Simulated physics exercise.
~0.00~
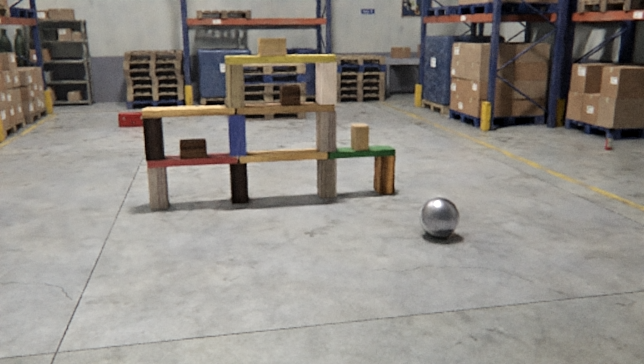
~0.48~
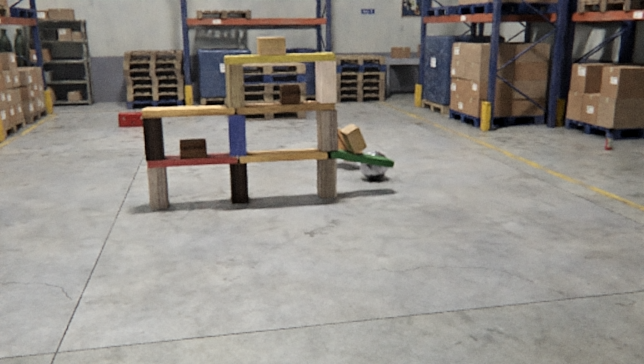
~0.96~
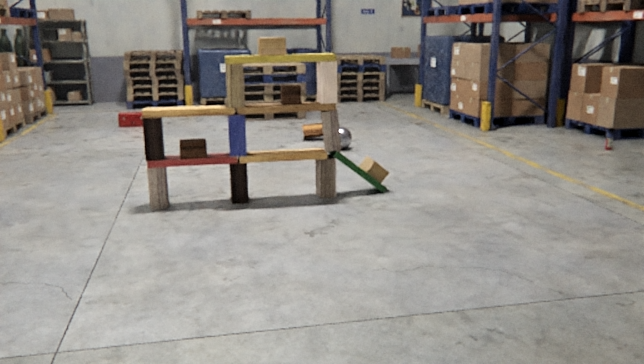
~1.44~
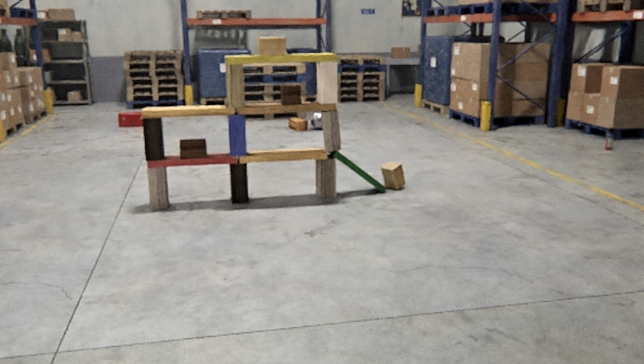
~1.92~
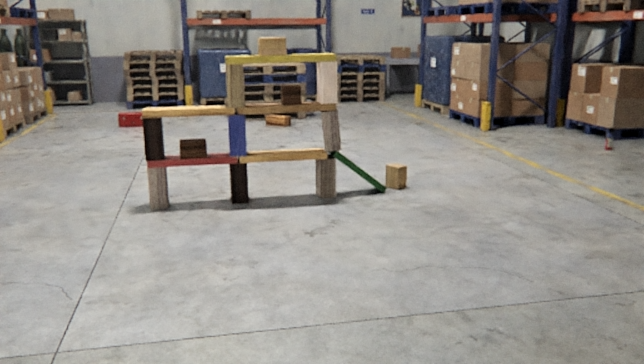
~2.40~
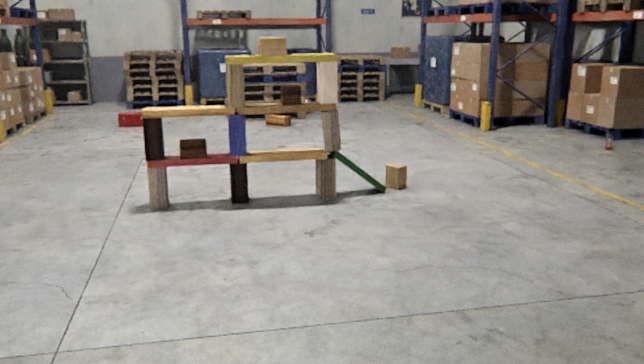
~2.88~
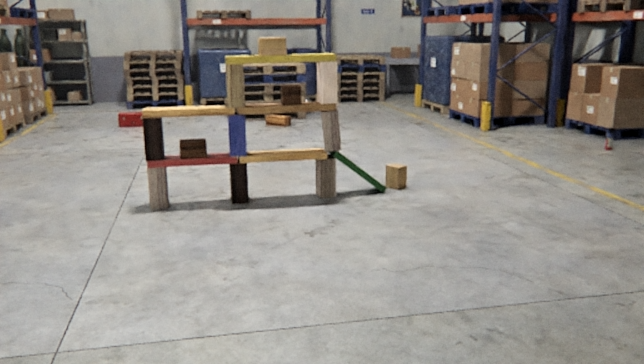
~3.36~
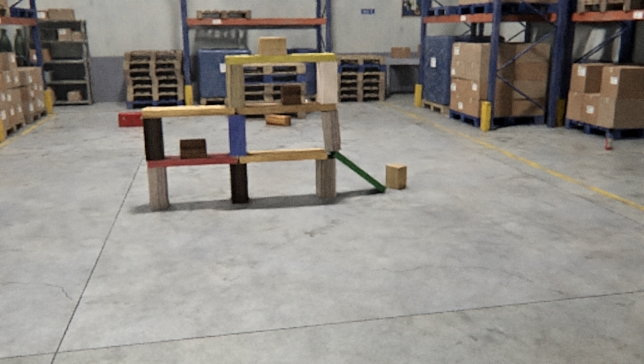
A steel ball rolls in from the right across the grey floor of a storeroom, seen by a still camera facing a three-storey structure of posts and planks, with shelving and cartons behind. A red plank sits low on the left, a blue post stands mid-structure, and a yellow plank lies on top. The ball knocks away the post under the green plank at the right. The plank tips to the floor, and its block slides off and settles upright beside it. Ball and post travel back behind the structure, where the ball disappears from view, while the rest stays standing.
